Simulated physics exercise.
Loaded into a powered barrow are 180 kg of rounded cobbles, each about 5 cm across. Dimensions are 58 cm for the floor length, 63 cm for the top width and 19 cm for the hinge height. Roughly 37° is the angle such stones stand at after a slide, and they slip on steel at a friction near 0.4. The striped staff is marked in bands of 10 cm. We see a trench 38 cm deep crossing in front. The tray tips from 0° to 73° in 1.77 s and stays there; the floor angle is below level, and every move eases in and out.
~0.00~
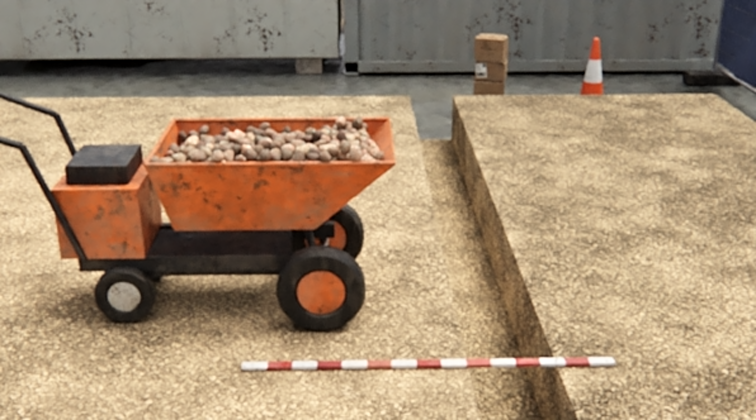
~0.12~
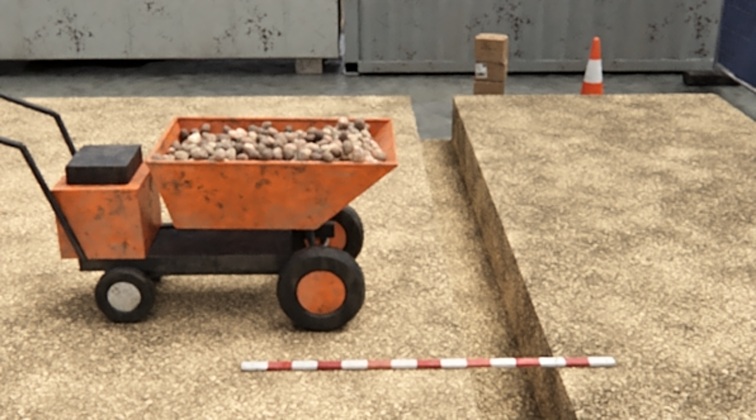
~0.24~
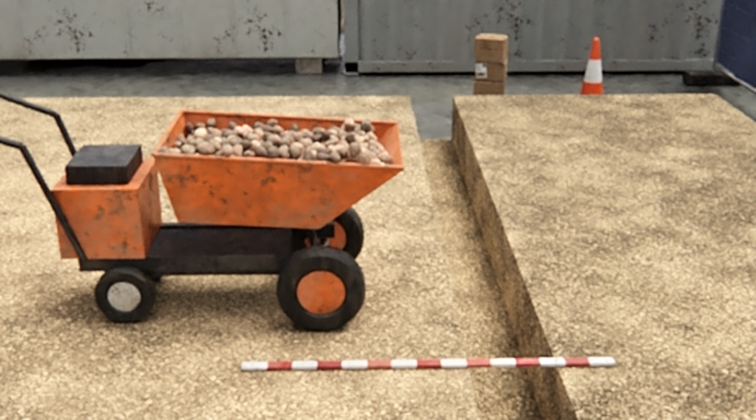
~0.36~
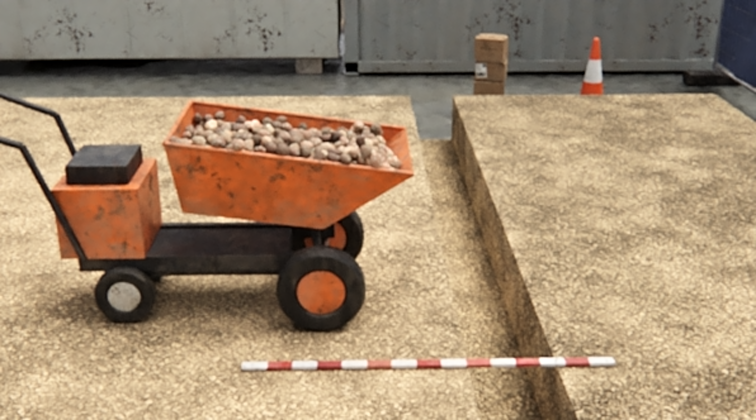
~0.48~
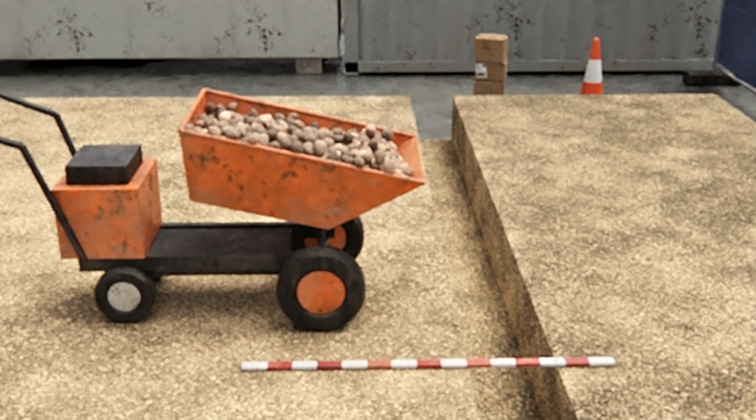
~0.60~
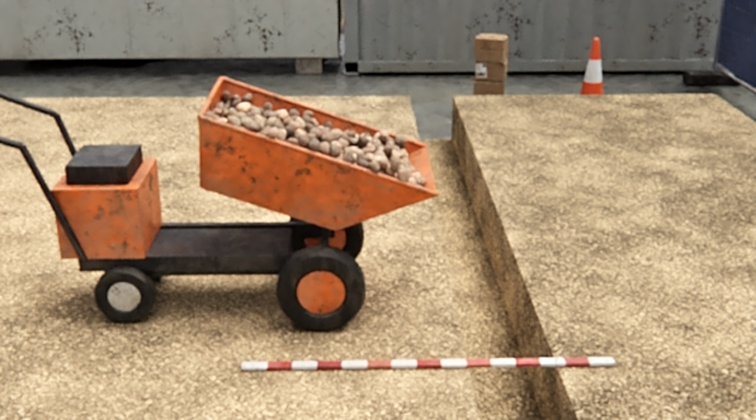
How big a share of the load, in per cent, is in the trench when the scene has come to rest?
A share of about 95 percent.
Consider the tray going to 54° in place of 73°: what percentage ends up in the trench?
Roughly 80% would end there.
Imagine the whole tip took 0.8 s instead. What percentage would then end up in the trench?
85 per cent.
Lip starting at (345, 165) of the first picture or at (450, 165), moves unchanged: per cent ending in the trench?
From the first place around 70 per cent, from the other around 30.
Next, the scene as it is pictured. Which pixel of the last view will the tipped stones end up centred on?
Somewhere around (494, 345) in the last picture.
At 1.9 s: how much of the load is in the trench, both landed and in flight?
Some 70 per cent of the load by that point.
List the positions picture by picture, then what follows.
The tray is at 0°, its lip at (395, 163); the top of the load is at (333, 131), in the first frame.
Lip at (397, 165), floor tilted 1°, highest stones at (322, 132); the stones move at 0.1 m/s on average, in the second frame.
The tray is at 4°, its lip at (404, 168); the top of the load is at (269, 132); the stones move at 0.3 m/s on average, in the third frame.
The tray is at 8°, its lip at (413, 174); the top of the load is at (237, 128); the stones move at 0.4 m/s on average, in the fourth frame.
Lip at (425, 183), floor tilted 13°, highest stones at (234, 118); the stones move at 0.5 m/s on average, in the fifth frame.
The tray is at 19°, its lip at (437, 195); the top of the load is at (241, 107); the stones move at 0.5 m/s on average, in the sixth frame.
After 1.3 s the floor is at 62°; 95 % in the tray, 5 % in the trench; the foremost stones are at (502, 301).
After 1.9 s the floor is at 73°; 24 % in the tray, 71 % in the trench, 5 % past the trench; the foremost stones are at (615, 292).
After 2.2 s the floor is at 73°; 3 % in the tray, 91 % in the trench, 5 % past the trench; the foremost stones are at (669, 284).
After 4.2 s the floor is at 73°; 0 % in the tray, 95 % in the trench, 5 % past the trench; the foremost stones are at (696, 291).
